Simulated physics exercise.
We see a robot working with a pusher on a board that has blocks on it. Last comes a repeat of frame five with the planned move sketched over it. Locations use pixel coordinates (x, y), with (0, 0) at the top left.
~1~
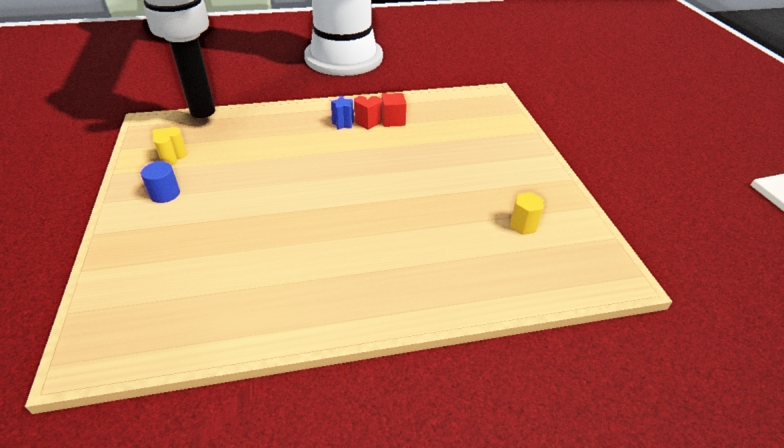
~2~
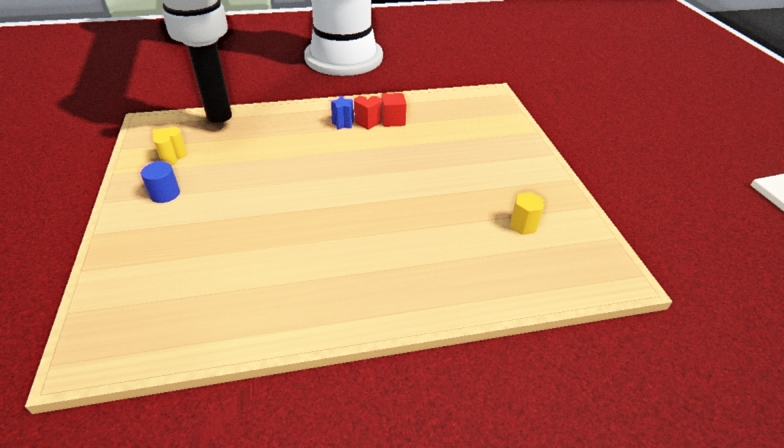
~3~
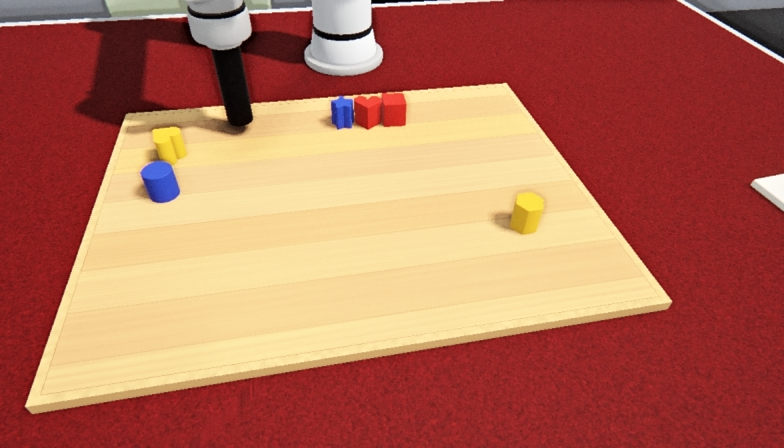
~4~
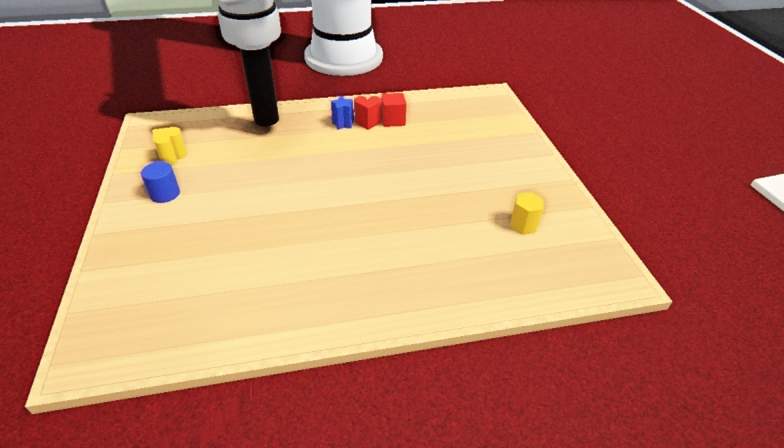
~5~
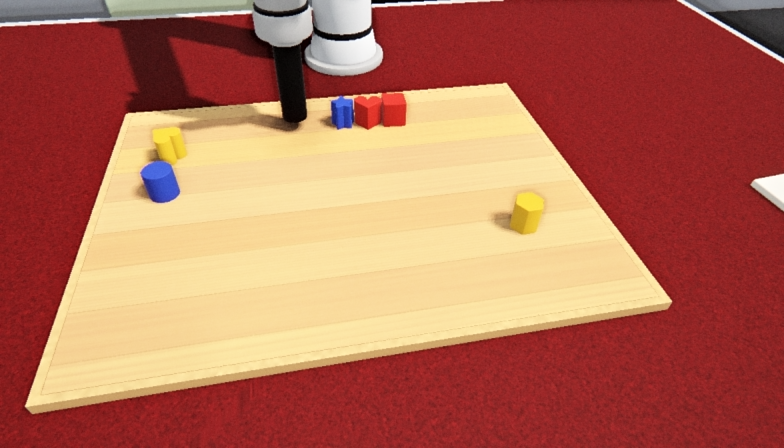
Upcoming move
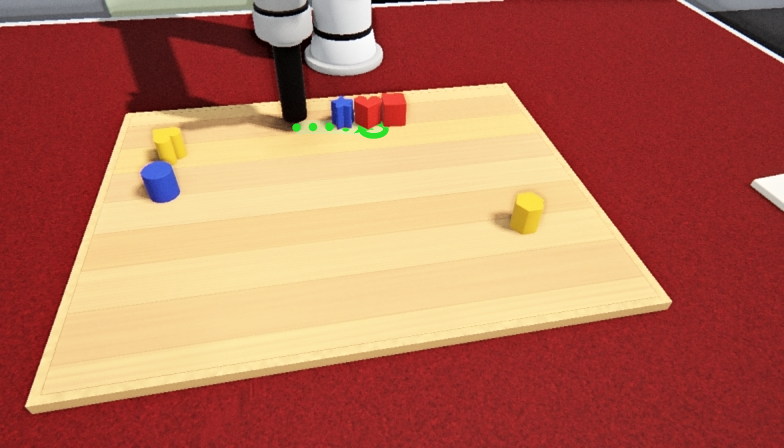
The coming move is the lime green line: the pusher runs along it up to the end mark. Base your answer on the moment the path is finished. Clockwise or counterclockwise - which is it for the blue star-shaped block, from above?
Looking down, my answer is that the blue star-shaped block rotates anticlockwise.
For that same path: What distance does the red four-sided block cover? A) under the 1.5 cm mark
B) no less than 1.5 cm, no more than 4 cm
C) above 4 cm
Letter B.
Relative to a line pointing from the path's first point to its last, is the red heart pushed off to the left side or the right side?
Well, taking the path from its start to its end as straight ahead, the red heart moves to the left.
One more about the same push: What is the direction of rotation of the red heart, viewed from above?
Top view: Clockwise.
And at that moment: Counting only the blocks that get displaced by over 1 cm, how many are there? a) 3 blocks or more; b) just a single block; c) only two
The answer is a.
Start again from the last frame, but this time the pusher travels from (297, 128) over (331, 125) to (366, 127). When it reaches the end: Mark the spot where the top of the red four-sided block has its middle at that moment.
Its top middle is near (428, 96).
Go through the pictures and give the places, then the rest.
The first picture shows lower end of the pusher (203, 112), tops of blocks, blue star-shaped block (342, 101), red heart (368, 100), red four-sided block (394, 98).
The second picture shows pusher (220, 117), blocks as before.
The third picture shows pusher (241, 120), blocks as before.
The fourth picture shows pusher (267, 120), blocks as before.
The fifth picture shows pusher (295, 117), blue star-shaped block (342, 101), red heart (368, 100), red four-sided block (394, 98).
The drawn path runs from (297, 128) through (335, 127) to (374, 129).
What follows on the original path. One third of the way, pusher (322, 116); nothing pushed yet.
Two thirds of the way, pusher (349, 117); blue star-shaped block (362, 96), turned 25° anticlockwise; red heart (383, 97), turned 40° clockwise; red four-sided block (408, 98).
At the end, pusher (374, 118); blue star-shaped block (368, 95), turned 65° anticlockwise; red heart (389, 93), turned 50° clockwise; red four-sided block (413, 97), turned 20° clockwise.
